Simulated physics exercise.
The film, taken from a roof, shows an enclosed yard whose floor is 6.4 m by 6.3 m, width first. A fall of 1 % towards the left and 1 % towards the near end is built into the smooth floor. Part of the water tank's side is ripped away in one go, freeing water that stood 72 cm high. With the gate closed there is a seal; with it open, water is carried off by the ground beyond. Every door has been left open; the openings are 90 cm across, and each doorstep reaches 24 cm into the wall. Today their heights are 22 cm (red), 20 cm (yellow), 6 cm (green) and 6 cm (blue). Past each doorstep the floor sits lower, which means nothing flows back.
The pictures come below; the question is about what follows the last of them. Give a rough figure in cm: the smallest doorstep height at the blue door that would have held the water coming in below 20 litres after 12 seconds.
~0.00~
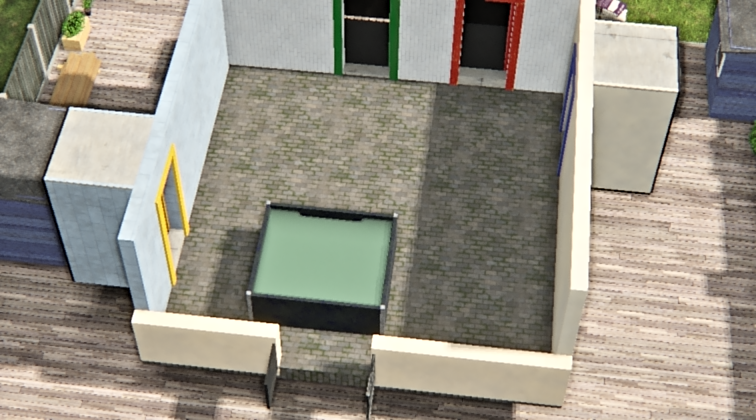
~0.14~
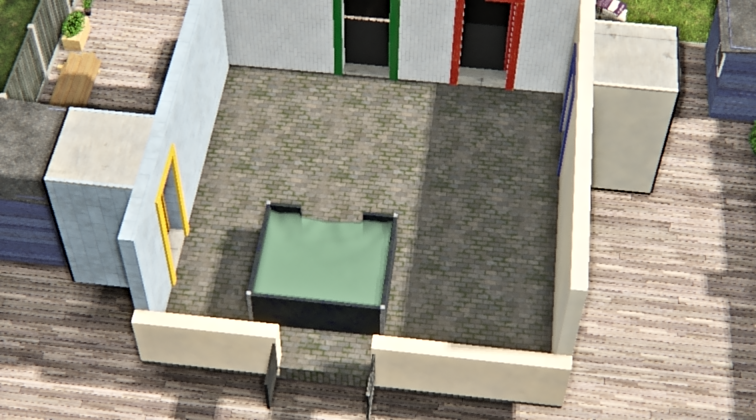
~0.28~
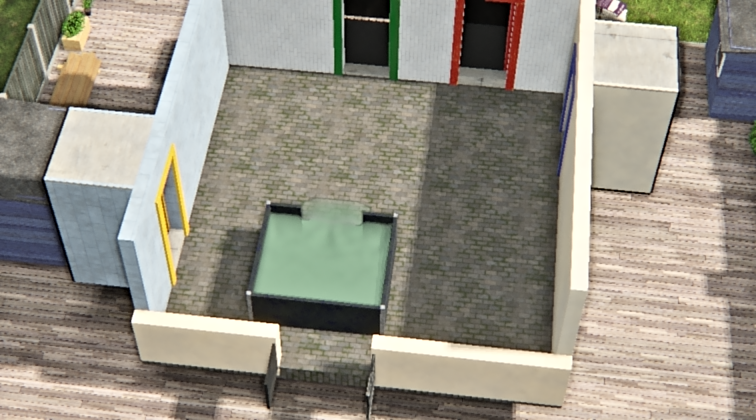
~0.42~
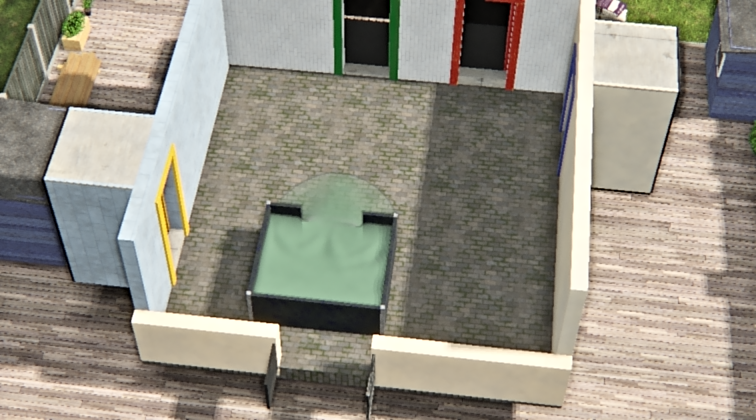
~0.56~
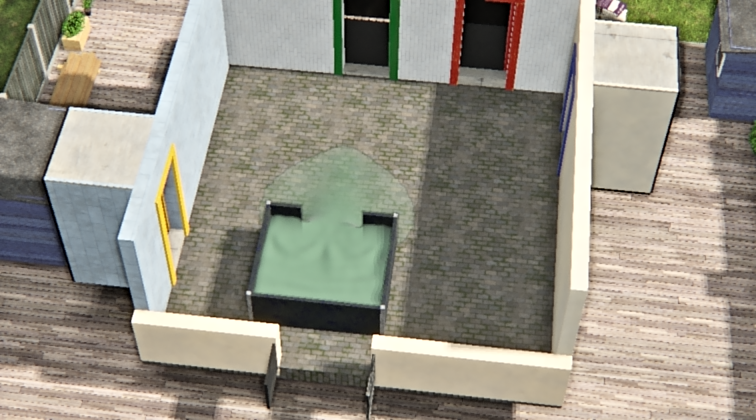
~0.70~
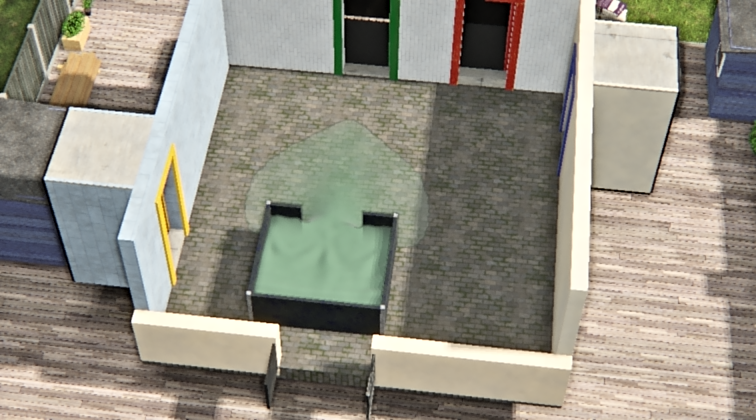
5.5 cm.
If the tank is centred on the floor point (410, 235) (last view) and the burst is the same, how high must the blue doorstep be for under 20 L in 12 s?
Near 9.5 cm.
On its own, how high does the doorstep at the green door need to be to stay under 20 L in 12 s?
Green - roughly 19 cm.
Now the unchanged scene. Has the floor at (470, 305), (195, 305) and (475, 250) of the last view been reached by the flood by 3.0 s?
One by one: Clear, clear, clear.
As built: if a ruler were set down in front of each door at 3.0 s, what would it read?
Centimetres: Red = 13, yellow = 0, green = 19, blue = 4.
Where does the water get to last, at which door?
That would be the yellow door.
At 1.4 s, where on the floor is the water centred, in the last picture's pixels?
Approximately (330, 241).
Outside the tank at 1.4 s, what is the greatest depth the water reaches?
Max depth: Around 39 cm.
After 1.4 s water covers 35 % of the floor, deepest (39 cm) near (333, 233); it has not reached the blue door.
After 3.0 s water covers 50 % of the floor, deepest (25 cm) near (333, 233); 4 cm at the blue door, 0 litres in over its 6 cm doorstep.
After 12.0 s water covers 95 % of the floor, deepest (14 cm) near (158, 342); 3 cm at the blue door, 16 litres in over its 6 cm doorstep.
At the blue door as built, the water arrived by 2.8 s and peaked near 10 cm at 3.6 s.
With a doorstep of 4.5 cm, 35 litres would have come in within the 12 s; with 7.5 cm, 6 litres. So under 20 litres takes about 5.5 cm.
